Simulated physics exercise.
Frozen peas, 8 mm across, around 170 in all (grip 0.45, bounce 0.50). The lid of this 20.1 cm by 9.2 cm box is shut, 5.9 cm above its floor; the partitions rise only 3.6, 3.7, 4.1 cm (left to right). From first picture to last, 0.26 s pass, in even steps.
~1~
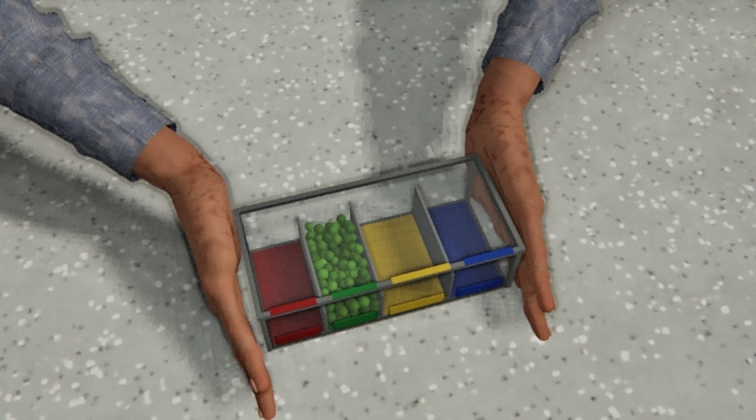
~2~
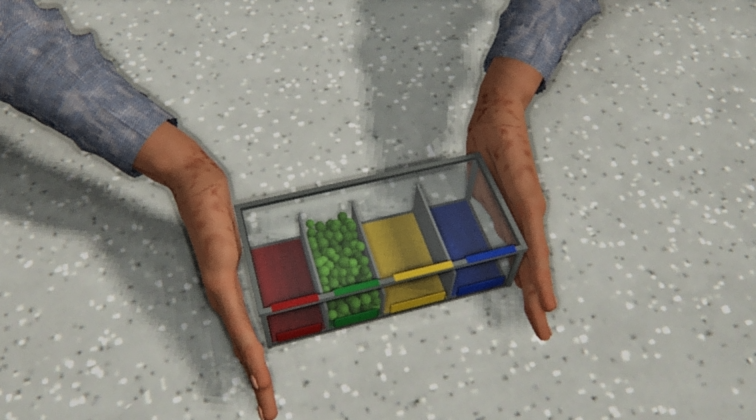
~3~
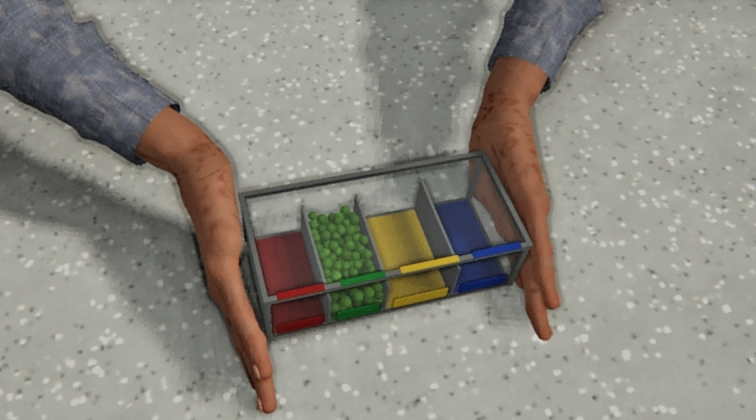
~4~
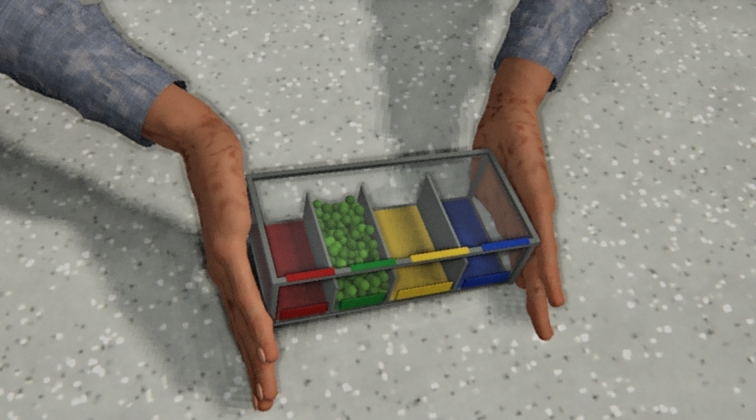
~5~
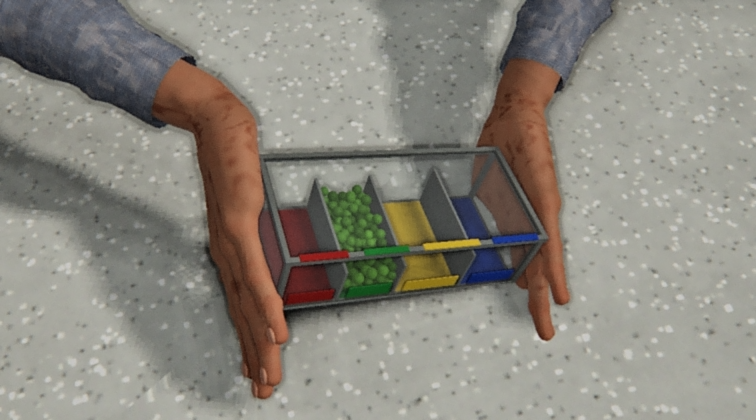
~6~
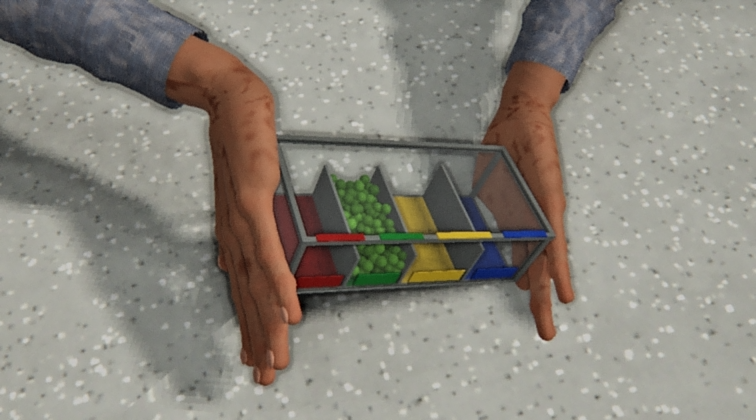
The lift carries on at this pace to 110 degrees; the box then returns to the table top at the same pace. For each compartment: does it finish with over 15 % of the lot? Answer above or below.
Red: Below, blue: Above, green: Below, yellow: Below.
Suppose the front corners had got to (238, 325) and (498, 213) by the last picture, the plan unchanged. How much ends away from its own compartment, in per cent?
It would be near 90 per cent.
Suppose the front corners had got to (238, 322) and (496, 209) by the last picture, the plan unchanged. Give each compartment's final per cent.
Red 100; blue 0; green 0; yellow 0.
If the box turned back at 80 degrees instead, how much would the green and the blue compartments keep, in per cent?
Green 65; blue 15.
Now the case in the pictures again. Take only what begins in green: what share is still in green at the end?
Some 0 per cent.
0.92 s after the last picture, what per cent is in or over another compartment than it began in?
Roughly 55 per cent.
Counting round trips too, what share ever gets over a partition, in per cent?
About 100 per cent.
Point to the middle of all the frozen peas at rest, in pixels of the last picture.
Near (464, 227).
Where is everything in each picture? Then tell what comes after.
Box tilt 0 degrees, front corners at (262, 314) and (518, 248); green 100 %, in the first frame.
Box tilt 1 degrees, front corners at (263, 310) and (520, 247), in the second frame.
Box tilt 5 degrees, front corners at (268, 299) and (525, 244), lowest corner right back, in the third frame.
Box tilt 10 degrees, front corners at (277, 280) and (533, 240), lowest corner right back, in the fourth frame.
Box tilt 16 degrees, front corners at (290, 260) and (541, 237), lowest corner right back, in the fifth frame.
Box tilt 21 degrees, front corners at (306, 239) and (548, 234), lowest corner right back; green 100 %, in the sixth frame.
Then, 0.92 s after the last picture, tilt 110 degrees; blue 30 %, green 45 %, yellow 25 %.
Then, 1.53 s after the last picture, tilt 48 degrees; blue 90 %, yellow 10 %.
Then, 2.19 s after the last picture, tilt 0 degrees; blue 90 %, yellow 10 %.
In the end, red 0 %, blue 90 %, green 0 %, yellow 10 %.
